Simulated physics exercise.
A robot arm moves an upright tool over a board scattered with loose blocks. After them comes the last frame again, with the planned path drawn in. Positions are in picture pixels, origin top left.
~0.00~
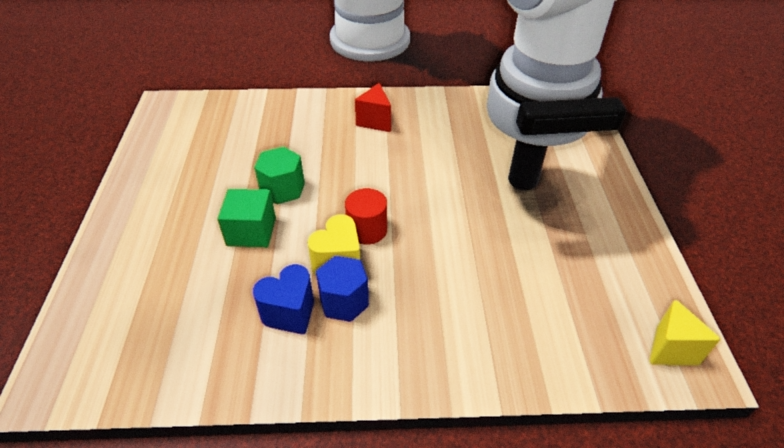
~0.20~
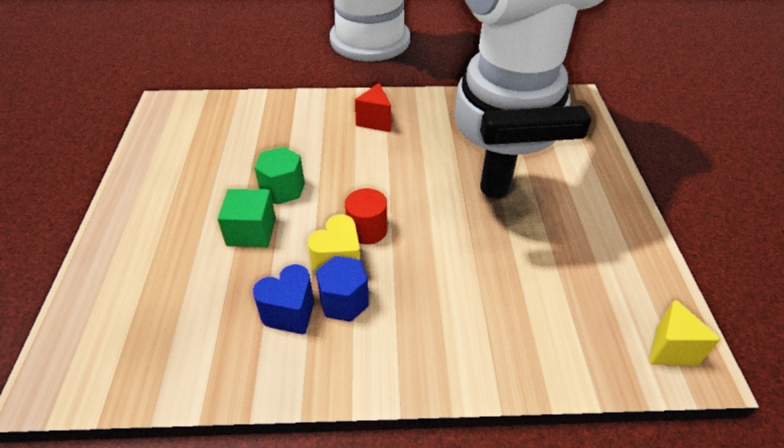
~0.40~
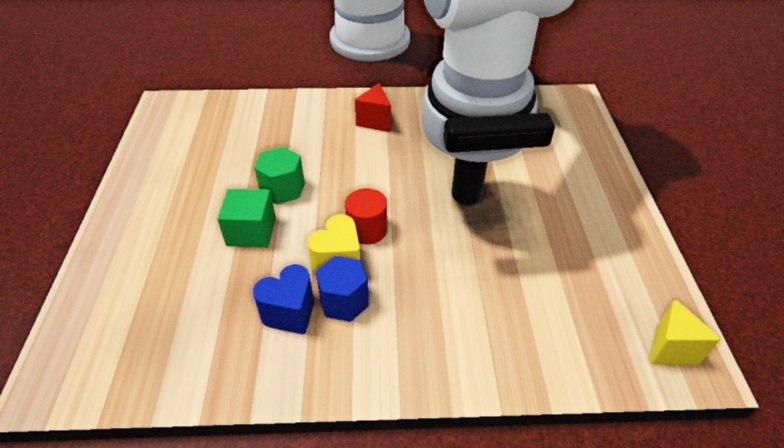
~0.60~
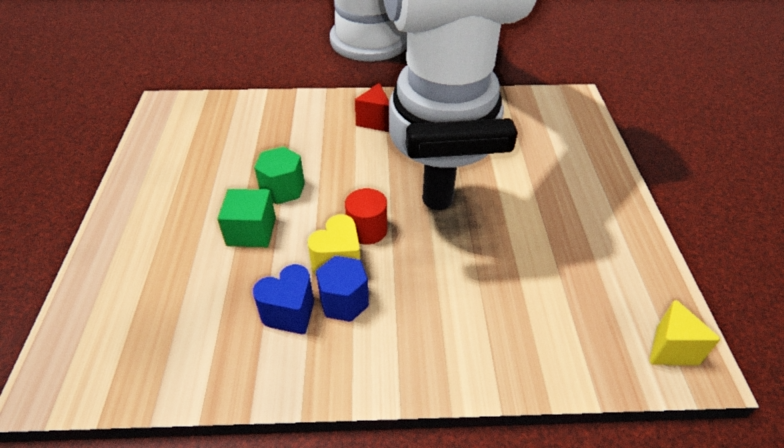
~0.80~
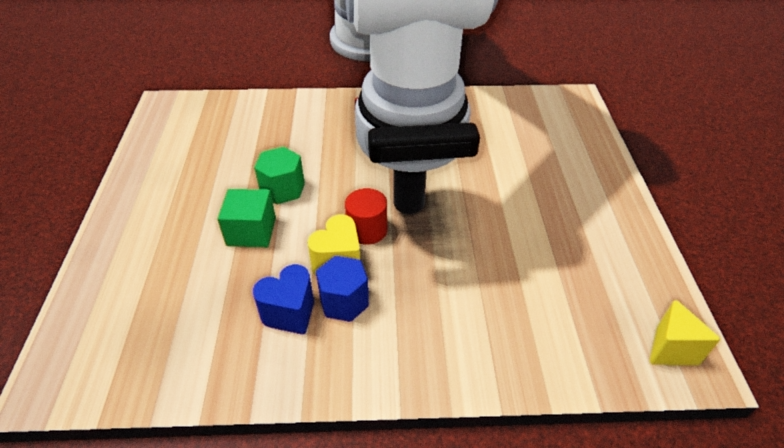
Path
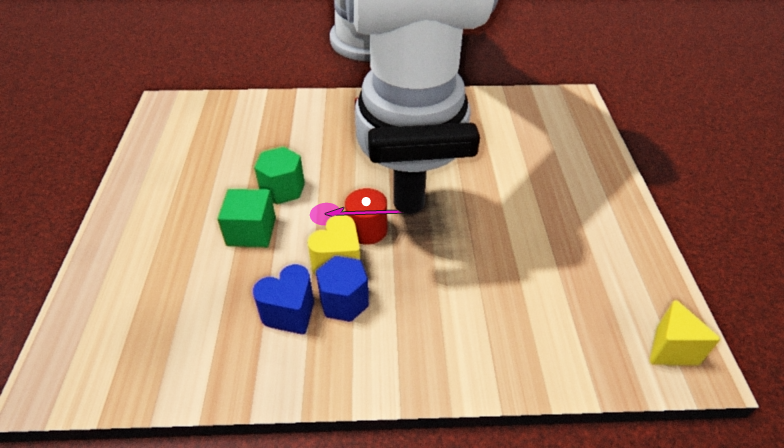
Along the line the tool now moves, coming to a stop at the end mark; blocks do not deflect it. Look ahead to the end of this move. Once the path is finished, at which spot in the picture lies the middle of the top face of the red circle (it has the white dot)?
Put as a pixel place, it's (306, 211).
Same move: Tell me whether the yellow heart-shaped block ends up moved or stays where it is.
The yellow heart-shaped block is moved.
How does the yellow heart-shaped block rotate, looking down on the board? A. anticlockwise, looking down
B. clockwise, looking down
A.
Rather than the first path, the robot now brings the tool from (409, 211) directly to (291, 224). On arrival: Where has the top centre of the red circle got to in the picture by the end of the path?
Final place: (271, 224).
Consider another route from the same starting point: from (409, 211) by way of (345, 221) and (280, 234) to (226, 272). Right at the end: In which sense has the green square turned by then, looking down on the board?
It turns round clockwise.
Path on the board, from (409, 211) to (326, 214); the dot is on the red circle.
On the path given first. Halfway along, tool (366, 206); yellow heart-shaped block (326, 242), turned 15° anticlockwise; red circle (342, 206).
At the end, tool (325, 207); green hexagonal block in place; blue heart-shaped block (283, 290); yellow heart-shaped block (316, 247), turned 50° anticlockwise; red circle (306, 211).
